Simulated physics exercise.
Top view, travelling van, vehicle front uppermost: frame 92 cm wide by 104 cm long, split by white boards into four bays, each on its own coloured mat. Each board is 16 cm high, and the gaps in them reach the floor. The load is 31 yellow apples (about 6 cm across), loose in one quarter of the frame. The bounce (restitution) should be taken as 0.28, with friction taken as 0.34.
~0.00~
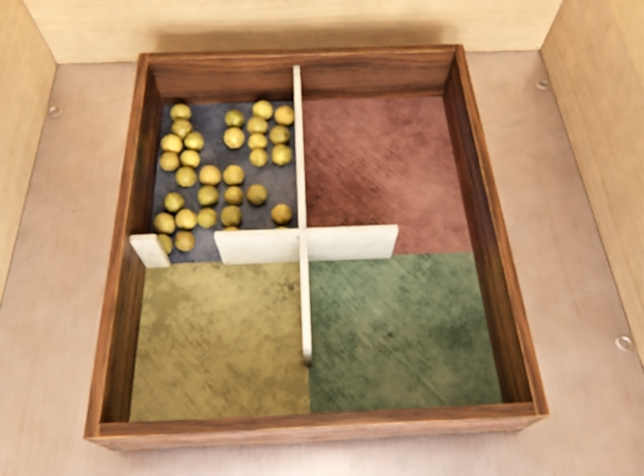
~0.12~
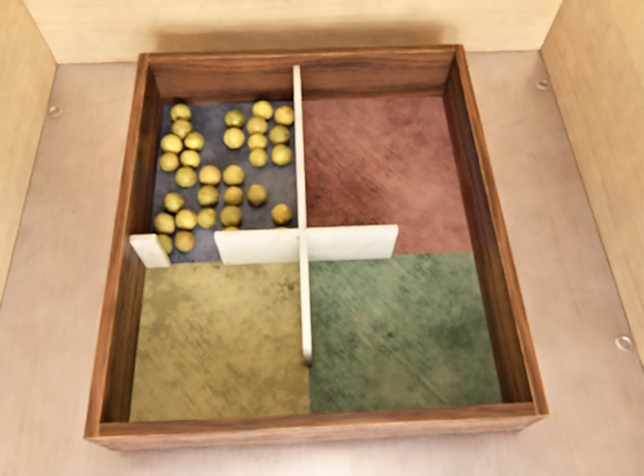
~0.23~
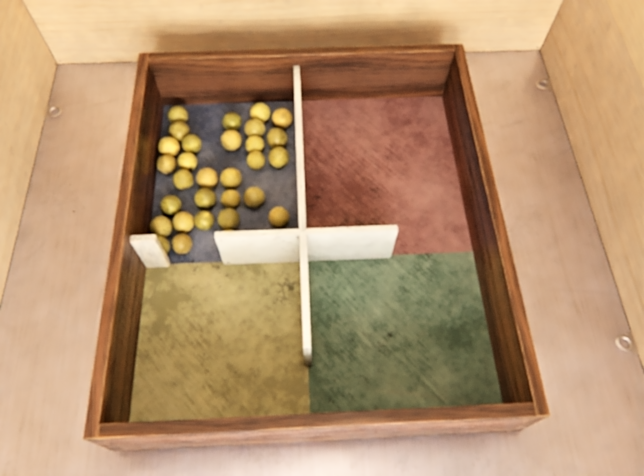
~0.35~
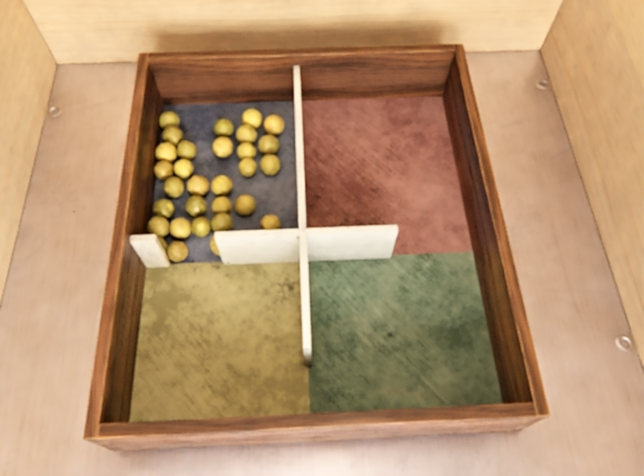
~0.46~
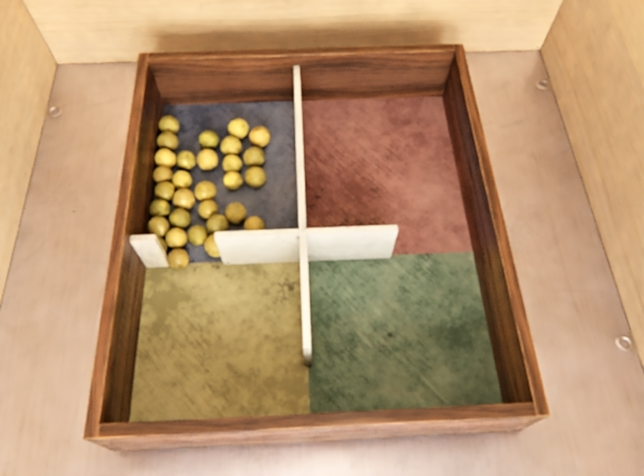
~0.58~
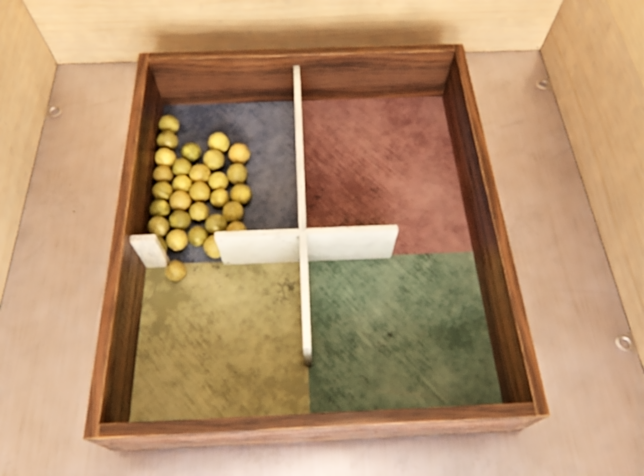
Yellow apples, a few dozen small round ones, sit loose on the blue mat at the upper left of a wooden frame, seen from above by a still camera. White boards divide the frame into four bays, with empty red, yellow and green mats at upper right, lower left and lower right. At first nearly motionless, the apples shift left and slightly downward, bunching together, and one passes through the left gap onto the yellow mat.
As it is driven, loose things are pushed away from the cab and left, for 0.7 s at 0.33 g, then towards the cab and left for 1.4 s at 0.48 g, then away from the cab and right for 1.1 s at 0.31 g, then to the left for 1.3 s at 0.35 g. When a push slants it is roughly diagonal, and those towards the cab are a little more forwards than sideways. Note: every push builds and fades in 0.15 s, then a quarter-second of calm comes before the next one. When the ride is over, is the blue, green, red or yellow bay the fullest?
The fullest is the blue bay.
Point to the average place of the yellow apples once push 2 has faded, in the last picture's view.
About (199, 148).
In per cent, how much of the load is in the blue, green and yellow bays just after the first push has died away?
Blue 100, green 0, yellow 0 per cent.
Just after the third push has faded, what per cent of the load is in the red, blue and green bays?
Reading then: Red 0 %, blue 90 %, green 0 %.
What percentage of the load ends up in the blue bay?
Roughly 80 percent of them.
After push 1 (0.94 s), 30 in the blue bay and 1 in the yellow bay.
After push 2 (2.59 s), 30 in the blue bay and 1 in the yellow bay.
After push 3 (3.94 s), 27 in the blue bay, 1 in the green bay and 3 in the yellow bay.
After push 4 (5.49 s), 25 in the blue bay and 6 in the yellow bay.
When it is over (at 5.84 s), 25 in the blue bay and 6 in the yellow bay.
